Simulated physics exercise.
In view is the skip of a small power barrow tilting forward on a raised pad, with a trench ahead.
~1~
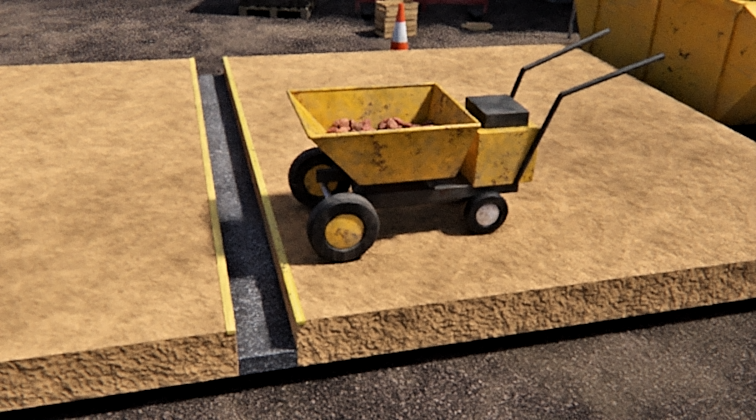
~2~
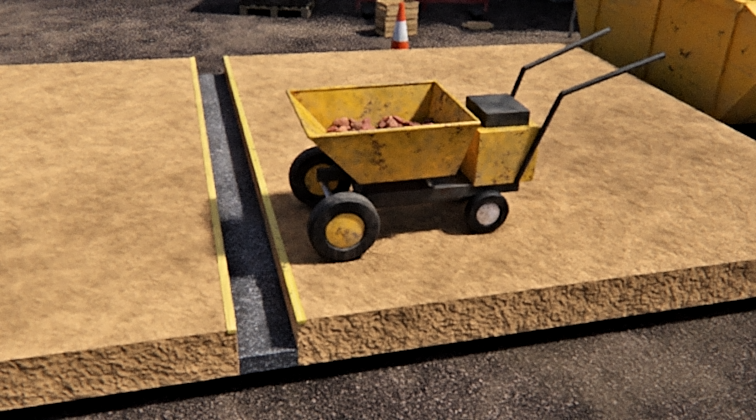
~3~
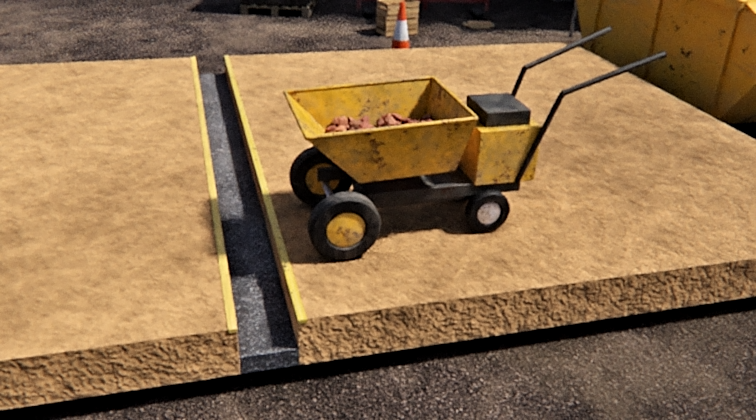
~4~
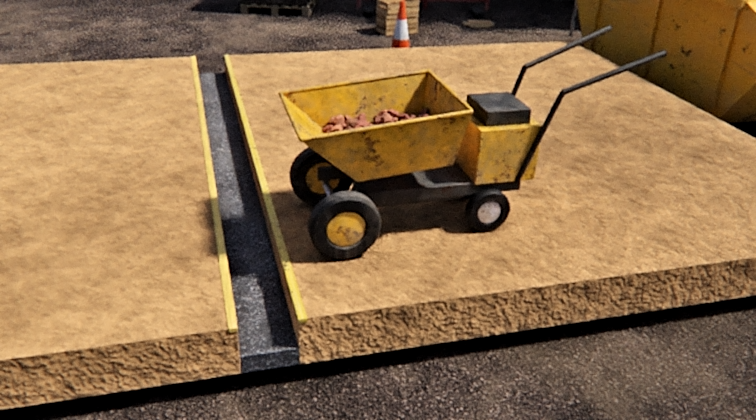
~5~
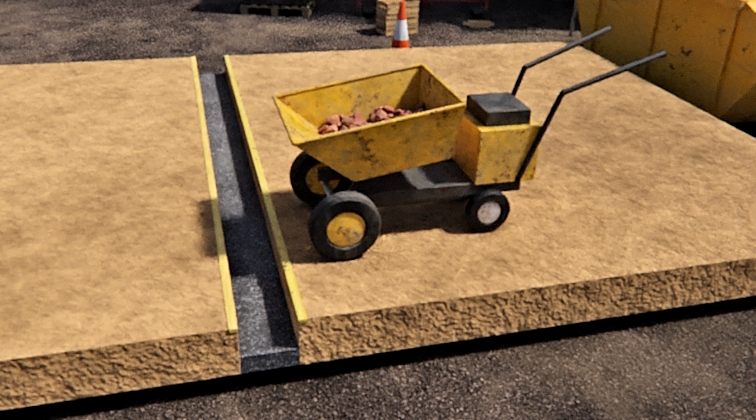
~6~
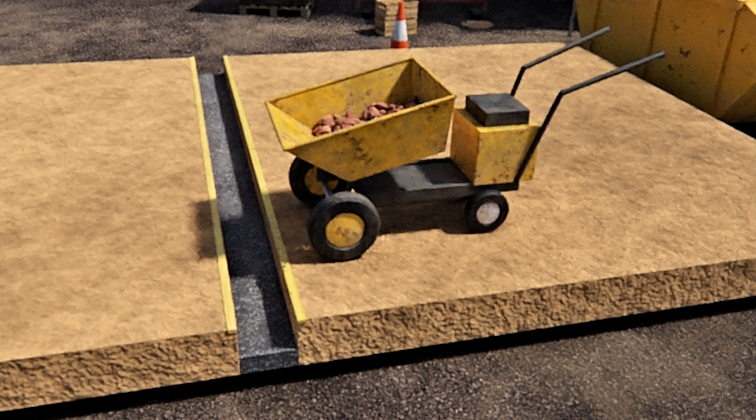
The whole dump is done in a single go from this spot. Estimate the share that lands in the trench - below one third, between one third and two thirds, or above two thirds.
Trench receives below a third.
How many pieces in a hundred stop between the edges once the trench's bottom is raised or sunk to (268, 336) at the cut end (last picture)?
It works out to some 20 percent.
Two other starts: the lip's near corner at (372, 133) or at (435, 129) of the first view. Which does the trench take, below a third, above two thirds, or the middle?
Above two thirds, then below one third.
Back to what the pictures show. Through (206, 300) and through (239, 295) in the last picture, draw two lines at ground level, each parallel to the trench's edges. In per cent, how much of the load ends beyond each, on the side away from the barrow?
Respectively 60 and 80 percent.
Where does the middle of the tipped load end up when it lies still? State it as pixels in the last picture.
Roughly at pixel (187, 241).
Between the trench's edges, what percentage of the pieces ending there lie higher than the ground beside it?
Close to 0 percent.
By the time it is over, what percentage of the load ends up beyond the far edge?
I'd say near 80 per cent, give or take.
Shortly afterwards, skip tipped well over; the whole lot in the skip.
Next, skip tipped steeply; the bulk in the skip; only a few in or heaped over the trench; near a quarter beyond it; only a few falling.
Some moments later, skip tipped right over; a little in or heaped over the trench; the bulk beyond it.
In the end, skip tipped right over; near a quarter in or heaped over the trench; the bulk beyond it.
